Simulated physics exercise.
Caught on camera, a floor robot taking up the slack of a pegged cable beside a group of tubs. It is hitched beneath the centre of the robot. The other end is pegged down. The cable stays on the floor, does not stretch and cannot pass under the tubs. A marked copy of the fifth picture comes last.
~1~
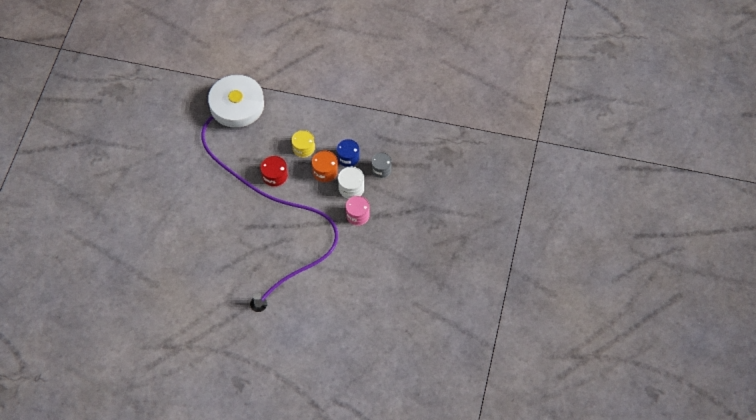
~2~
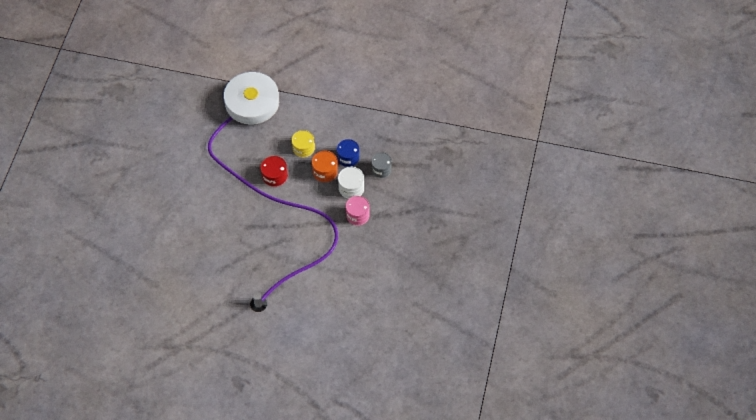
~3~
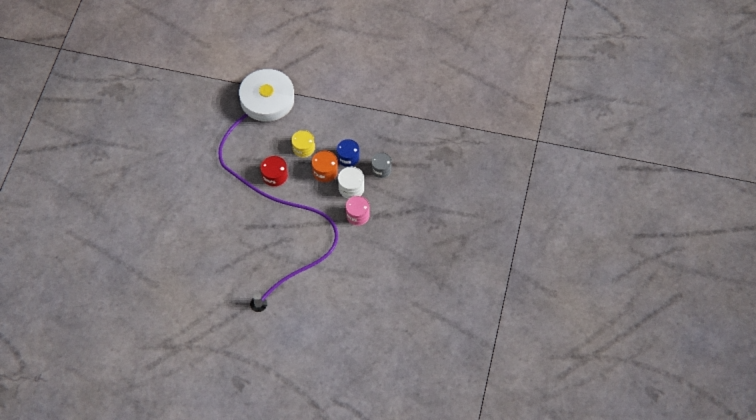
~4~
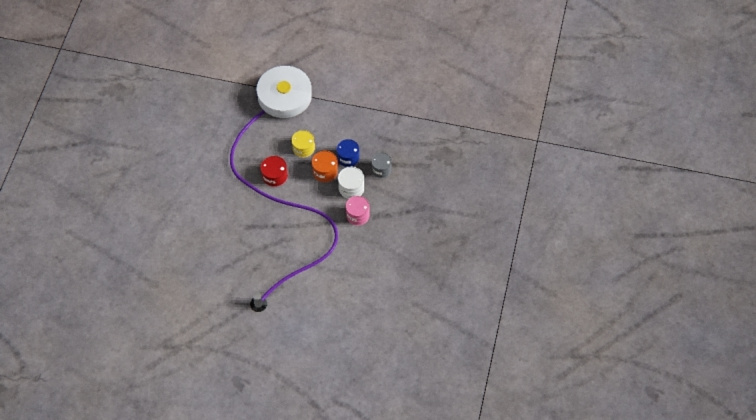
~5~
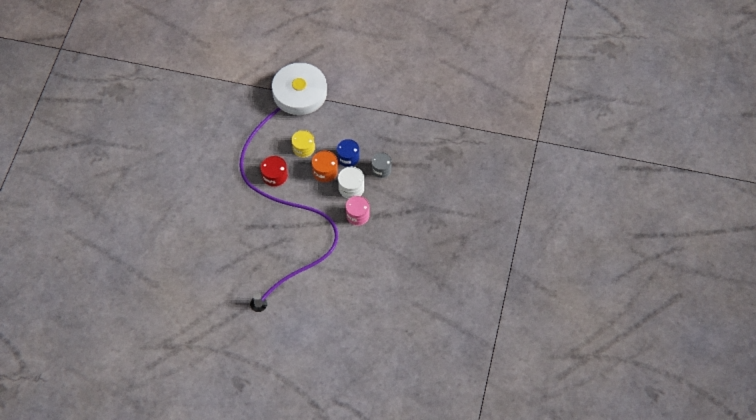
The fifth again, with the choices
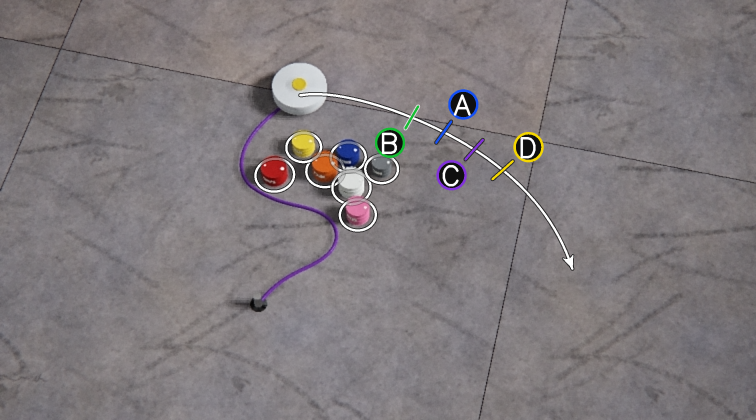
A round white robot with a yellow centre sits at the upper left of a grey, streaked tile floor, seen from a fixed, high, slanting viewpoint. A purple cable curves from it past red, yellow, orange, blue, grey, white and pink tubs to a small dark peg below. The robot glides steadily rightward and slightly upward, drawing the cable's upper bend right while the tubs stay still.
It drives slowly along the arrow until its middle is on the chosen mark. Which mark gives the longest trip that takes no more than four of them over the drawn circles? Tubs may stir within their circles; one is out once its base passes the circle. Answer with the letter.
It can go as far as C.
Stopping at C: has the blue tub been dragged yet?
No.
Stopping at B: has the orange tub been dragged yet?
No.
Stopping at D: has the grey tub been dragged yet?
No.
On the copy, A at (444, 132); B at (412, 118); C at (474, 150); D at (503, 170); the route from (300, 95) via (467, 145) to (572, 269).
On C. First, robot (364, 96).
Then, robot (426, 118).
Finally, robot (475, 144); orange tub (328, 170); yellow tub (312, 157); red tub (301, 179); two over the rings.
By contrast, A is within the limit but short; B is within the limit but short; D has five over the rings.
